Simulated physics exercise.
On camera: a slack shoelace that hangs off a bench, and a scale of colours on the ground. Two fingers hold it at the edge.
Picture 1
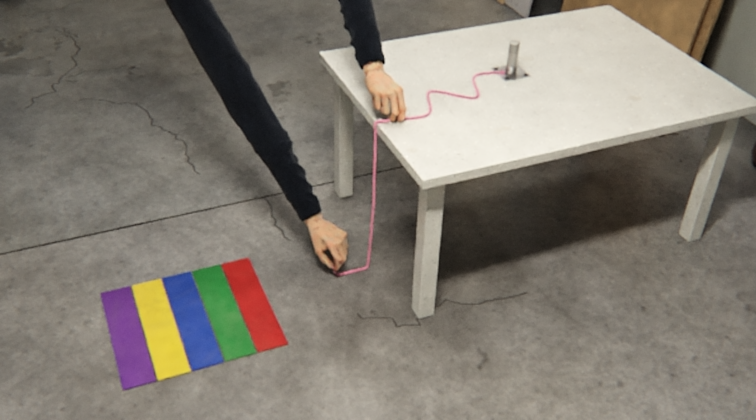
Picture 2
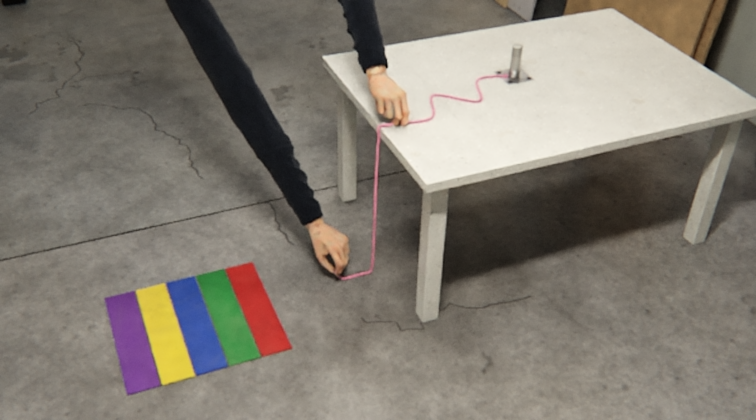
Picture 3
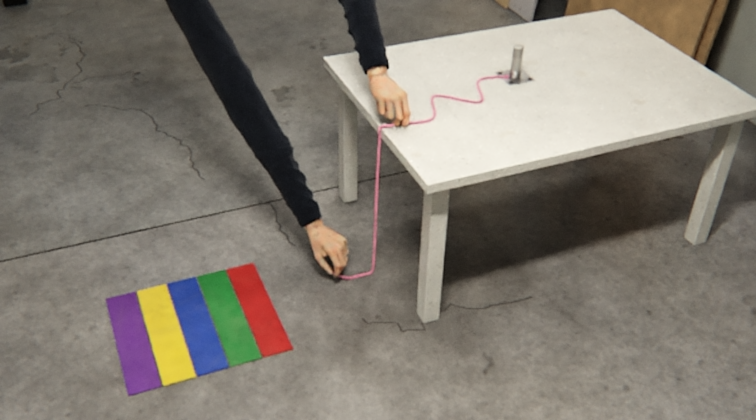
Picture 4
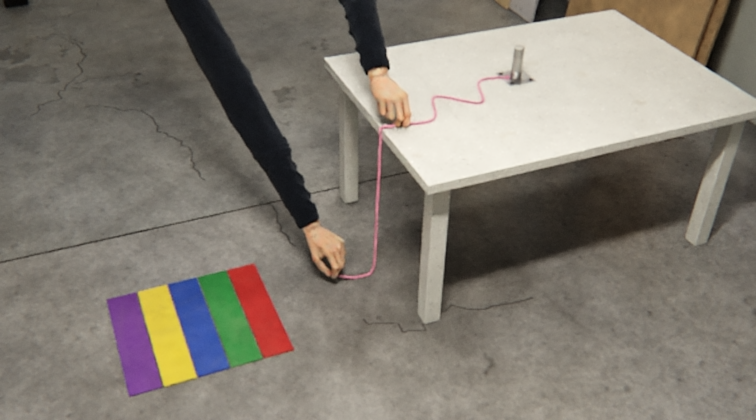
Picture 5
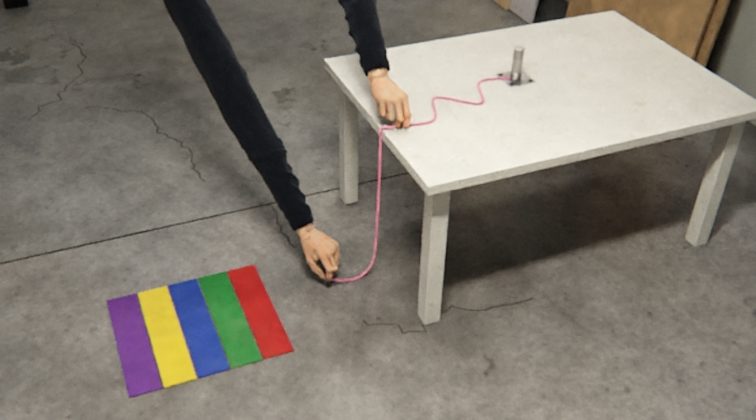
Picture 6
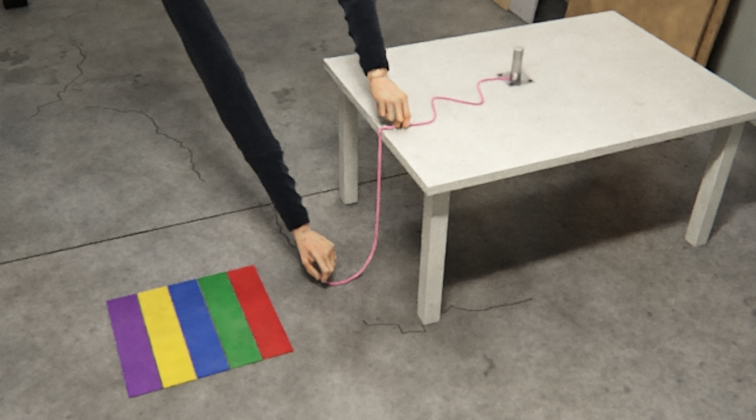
The video shows a pink shoelace running from a post on a white table over the edge, pinned there by one hand, while another hand slowly draws its lower end slightly left near a striped colour mat below.
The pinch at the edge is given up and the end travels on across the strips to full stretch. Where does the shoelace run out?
It gets as far as the yellow strip.
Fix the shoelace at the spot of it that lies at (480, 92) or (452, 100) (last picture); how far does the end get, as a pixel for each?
The places are (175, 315) and (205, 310).
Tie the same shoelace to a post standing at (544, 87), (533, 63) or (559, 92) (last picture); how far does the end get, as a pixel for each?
Try by try, around (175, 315), (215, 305) and (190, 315).
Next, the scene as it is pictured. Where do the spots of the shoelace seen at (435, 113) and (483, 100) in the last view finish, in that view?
They go to (387, 122) and to (456, 98).
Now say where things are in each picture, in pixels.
The first frame shows end (334, 267); red (266, 331); green (234, 340); blue (202, 348); yellow (169, 357); purple (135, 367).
The second frame shows end (335, 272); shoelace through (478, 80) (458, 99) (431, 119) (378, 144) (375, 203) (373, 259).
The third frame shows end (334, 273).
The fourth frame shows end (331, 275); shoelace through (480, 81) (460, 100) (433, 120) (380, 145) (377, 204) (374, 260).
The fifth frame shows end (325, 277).
The sixth frame shows end (321, 278); shoelace through (479, 82) (459, 101) (432, 121) (380, 146) (378, 205) (368, 262).
Early on, end near (221, 304); over green.
Midway, end near (182, 314); over blue.
At the end of the slack, end near (159, 320); over yellow. The yellow one.
